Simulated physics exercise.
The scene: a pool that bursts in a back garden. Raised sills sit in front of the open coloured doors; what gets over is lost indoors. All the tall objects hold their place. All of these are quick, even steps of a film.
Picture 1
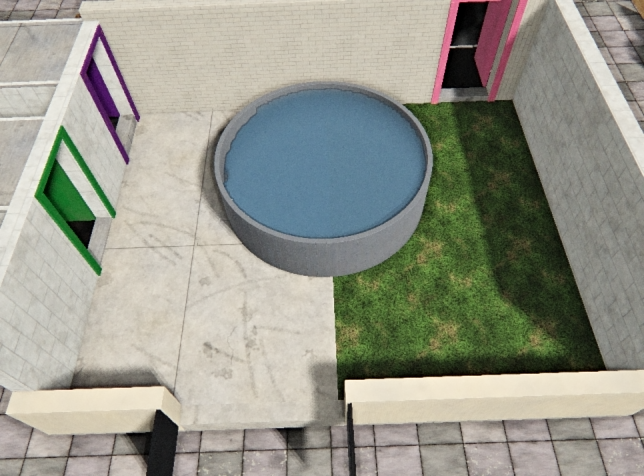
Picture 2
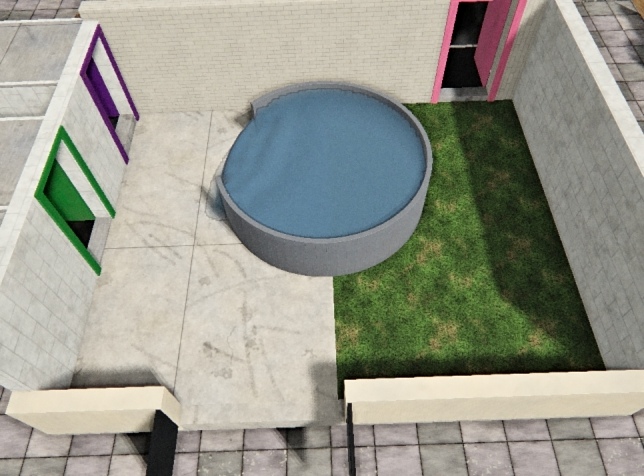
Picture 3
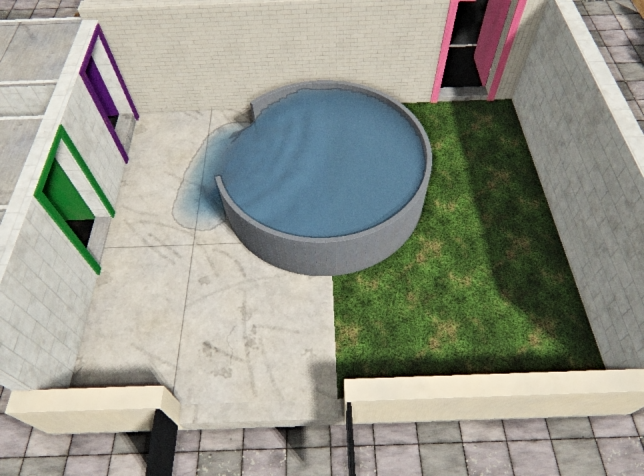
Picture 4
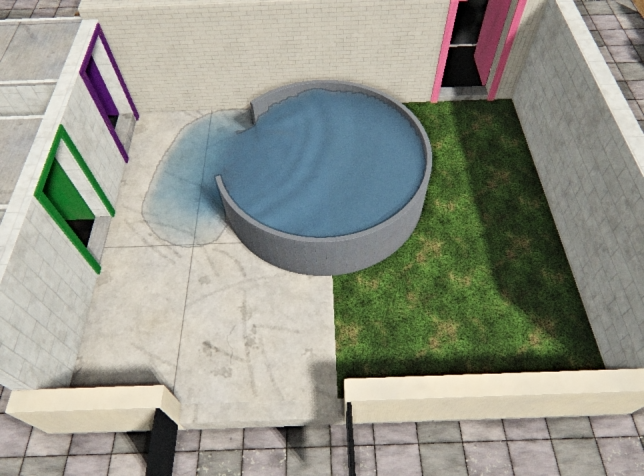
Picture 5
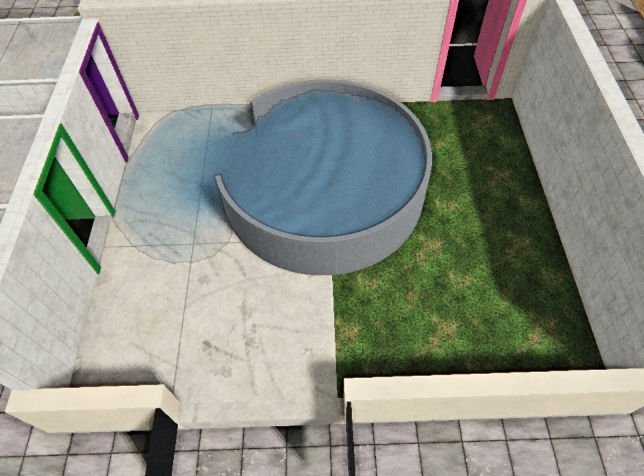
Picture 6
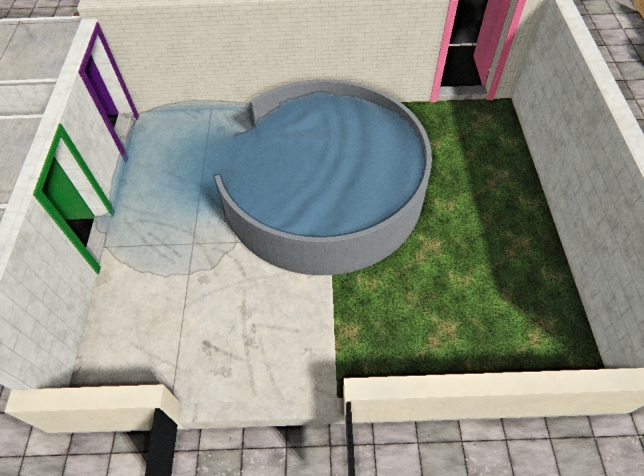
Round grey pool bursting open on its left side in a walled garden, water spreading across the concrete beside the grass.
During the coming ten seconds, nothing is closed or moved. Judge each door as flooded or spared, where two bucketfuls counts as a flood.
The purple door is flooded, the pink door is spared, the green door is flooded.
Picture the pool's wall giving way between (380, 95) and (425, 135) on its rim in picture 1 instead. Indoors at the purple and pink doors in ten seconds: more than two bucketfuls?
Purple remains within limit and pink tops the threshold.
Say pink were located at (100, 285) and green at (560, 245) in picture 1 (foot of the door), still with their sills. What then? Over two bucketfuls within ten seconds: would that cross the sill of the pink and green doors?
Result - the pink one exceeds the limit while the green one exceeds the limit.
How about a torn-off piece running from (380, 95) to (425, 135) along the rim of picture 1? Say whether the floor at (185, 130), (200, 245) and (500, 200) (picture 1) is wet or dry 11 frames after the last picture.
Going through them one by one, I'd say high and dry, then high and dry, then waterlogged.
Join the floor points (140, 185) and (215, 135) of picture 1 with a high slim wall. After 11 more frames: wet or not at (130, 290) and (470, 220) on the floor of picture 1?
The first point ends up swamped and the second ends up spared.
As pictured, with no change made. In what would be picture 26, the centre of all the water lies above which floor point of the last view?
I'd mark it close to (255, 188).
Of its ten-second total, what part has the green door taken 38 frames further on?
Close to 80 out of every hundred.
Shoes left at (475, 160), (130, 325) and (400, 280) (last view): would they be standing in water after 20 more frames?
Taking them as listed, they are spared, waterlogged and spared.
A moment on, water covers 25 % of the floor; the purple door far over two buckets in, the pink door not reached, the green door over two buckets in.
Next, water covers 30 % of the floor; the purple door far over two buckets in, the pink door not reached, the green door far over two buckets in.
Then, water covers 50 % of the floor; the purple door far over two buckets in, the pink door not reached, the green door far over two buckets in.
Later, water covers 80 % of the floor; the purple door far over two buckets in, the pink door wet at the sill, nothing in, the green door far over two buckets in.
In the end, water covers 100 % of the floor; the purple door far over two buckets in, the pink door wet at the sill, nothing in, the green door far over two buckets in.
